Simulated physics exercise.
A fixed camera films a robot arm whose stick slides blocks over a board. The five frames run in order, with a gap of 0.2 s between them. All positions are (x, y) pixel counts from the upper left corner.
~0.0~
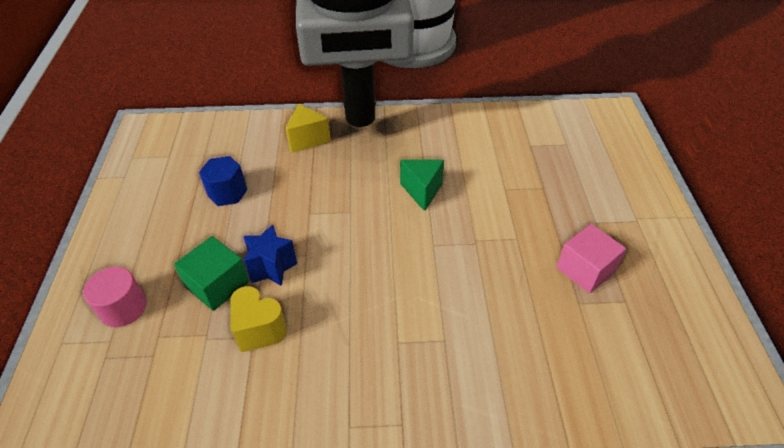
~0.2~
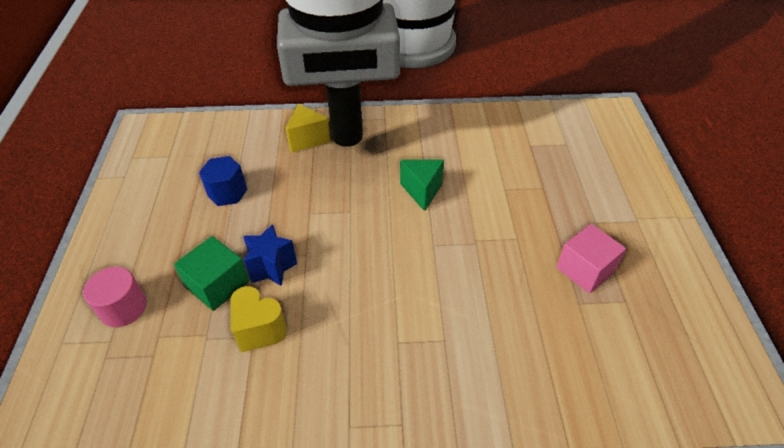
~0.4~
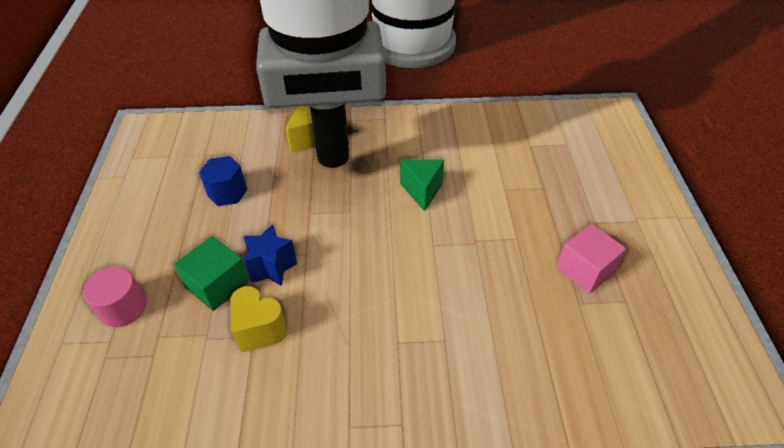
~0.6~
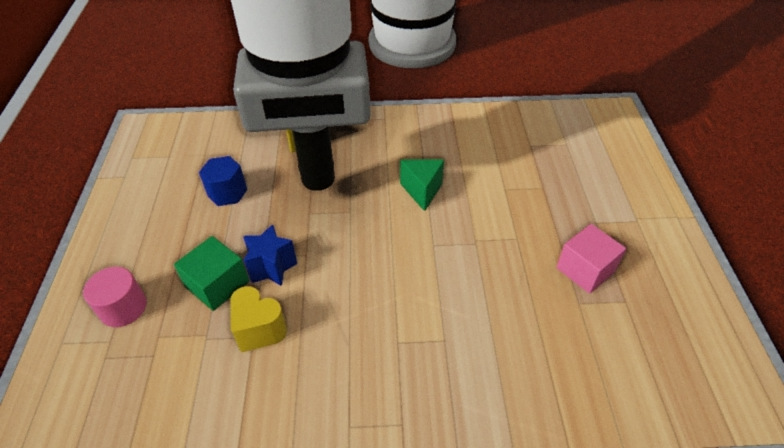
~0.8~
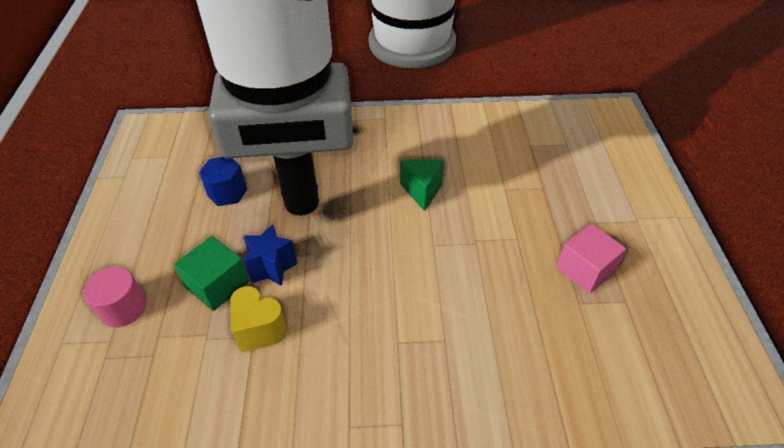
On a wooden board, a robot arm moves its black stick forward and slightly left toward the viewer among motionless coloured blocks.
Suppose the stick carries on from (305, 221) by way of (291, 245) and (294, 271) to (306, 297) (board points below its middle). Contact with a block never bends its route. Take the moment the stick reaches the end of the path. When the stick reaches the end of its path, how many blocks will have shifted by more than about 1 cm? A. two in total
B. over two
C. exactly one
Letter C.
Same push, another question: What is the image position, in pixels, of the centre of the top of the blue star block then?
It ends at (259, 269).
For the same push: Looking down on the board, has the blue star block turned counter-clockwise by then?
I believe not.
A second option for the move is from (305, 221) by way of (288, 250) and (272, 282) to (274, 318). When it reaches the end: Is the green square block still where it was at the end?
The answer is no.
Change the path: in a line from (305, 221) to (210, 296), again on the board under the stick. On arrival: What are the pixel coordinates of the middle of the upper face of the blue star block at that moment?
I'd say the blue star block ends with its top centre at (236, 280).
On the path given first. Halfway along, stick (286, 242); blue star block (257, 256).
At the end, stick (303, 281); green square block still; yellow heart (247, 311), turned 15° anticlockwise; blue star block (259, 269), turned 45° clockwise.
